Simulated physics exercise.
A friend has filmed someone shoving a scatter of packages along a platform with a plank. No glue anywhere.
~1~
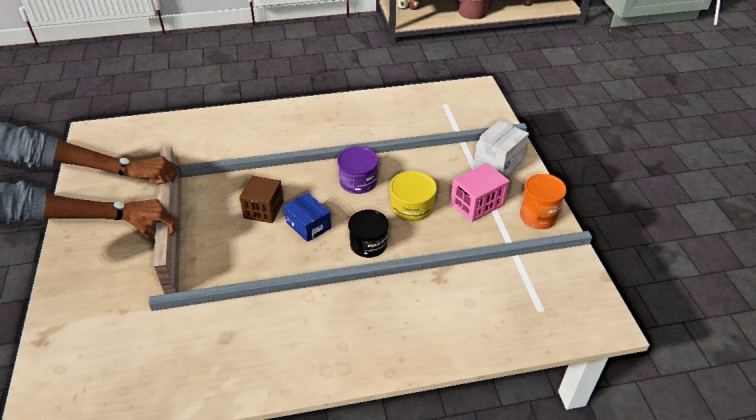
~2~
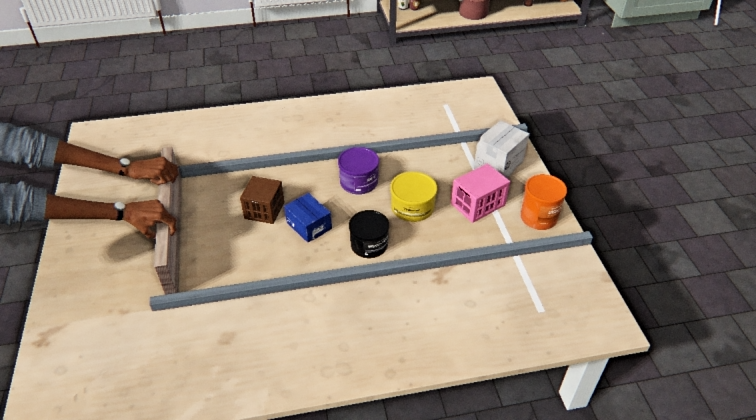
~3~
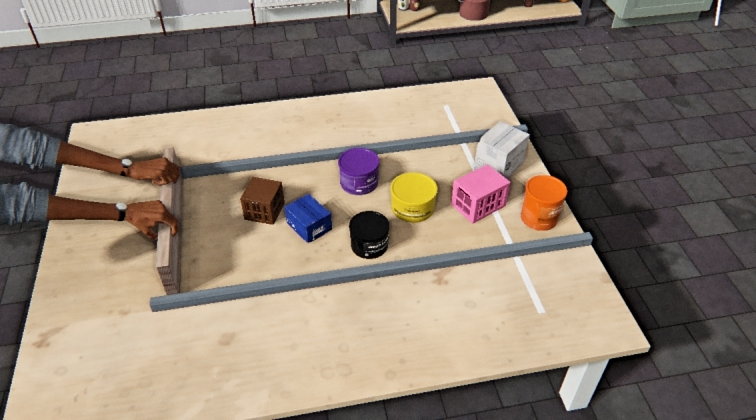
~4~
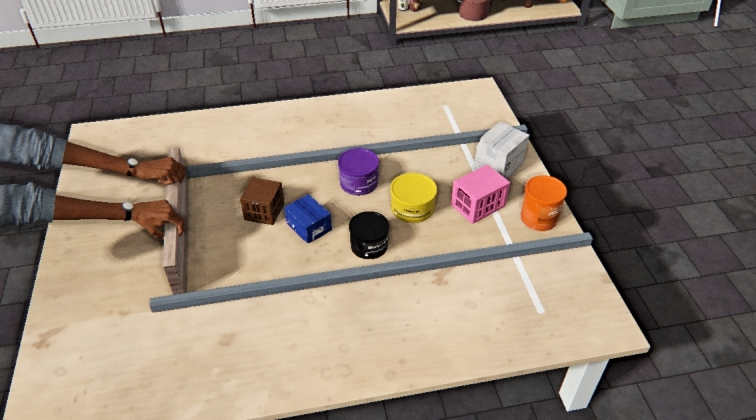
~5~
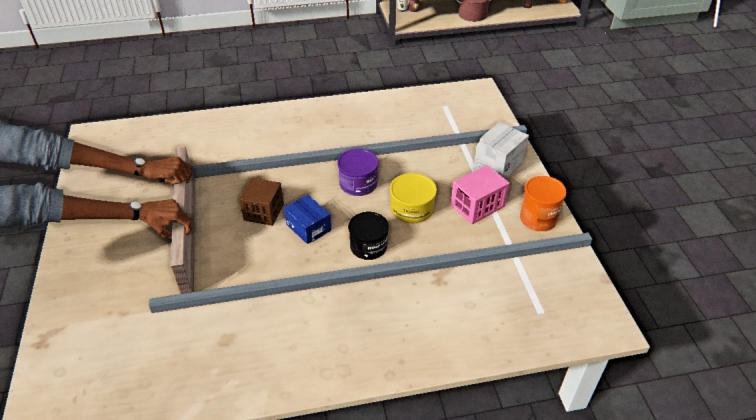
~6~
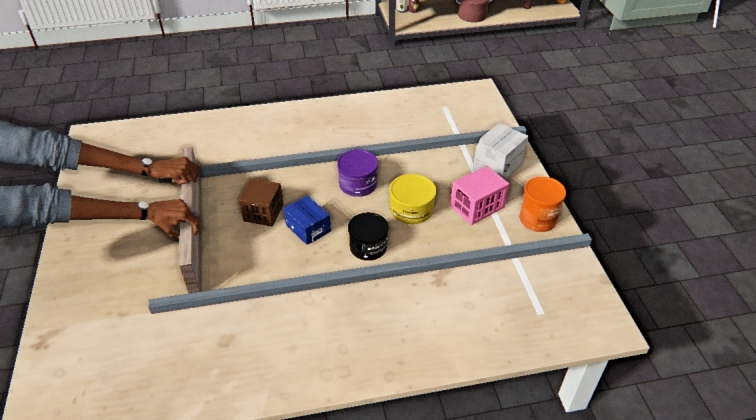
On a wooden table set over dark floor tiles, two hands hold a plank upright between two grey rails, left of a scatter of colourful tubs, crates and boxes. The hands slide the plank slightly to the right, while the packages stay essentially where they are.
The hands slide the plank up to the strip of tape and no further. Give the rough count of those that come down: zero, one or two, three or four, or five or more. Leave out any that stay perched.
As it turns out, the number that fall off is one or two.
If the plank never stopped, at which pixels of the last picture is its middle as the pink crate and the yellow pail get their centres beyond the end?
At (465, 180) for the pink crate; at (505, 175) for the yellow pail.
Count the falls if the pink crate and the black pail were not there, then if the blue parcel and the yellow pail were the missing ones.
The counts: 0 and 0.
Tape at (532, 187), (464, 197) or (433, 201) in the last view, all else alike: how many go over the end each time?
The counts: 4, 0 and 0.
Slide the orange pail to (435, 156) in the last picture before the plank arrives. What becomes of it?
Then it does not fall.
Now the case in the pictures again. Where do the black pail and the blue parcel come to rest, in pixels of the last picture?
First (523, 221), then (506, 197).
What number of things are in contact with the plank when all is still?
It touches 4.
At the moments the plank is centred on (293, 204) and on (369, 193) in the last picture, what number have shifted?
First 2, then 5.
Early on, none off yet; orange pail at rest near (542, 205); white box at rest near (500, 154); pink crate at rest near (479, 195).
A while later, none off yet; orange pail at rest near (542, 205); white box at rest near (500, 154); pink crate travelled a little near (493, 194).
Finally, the number that fall off is one or two; lost, pink crate.
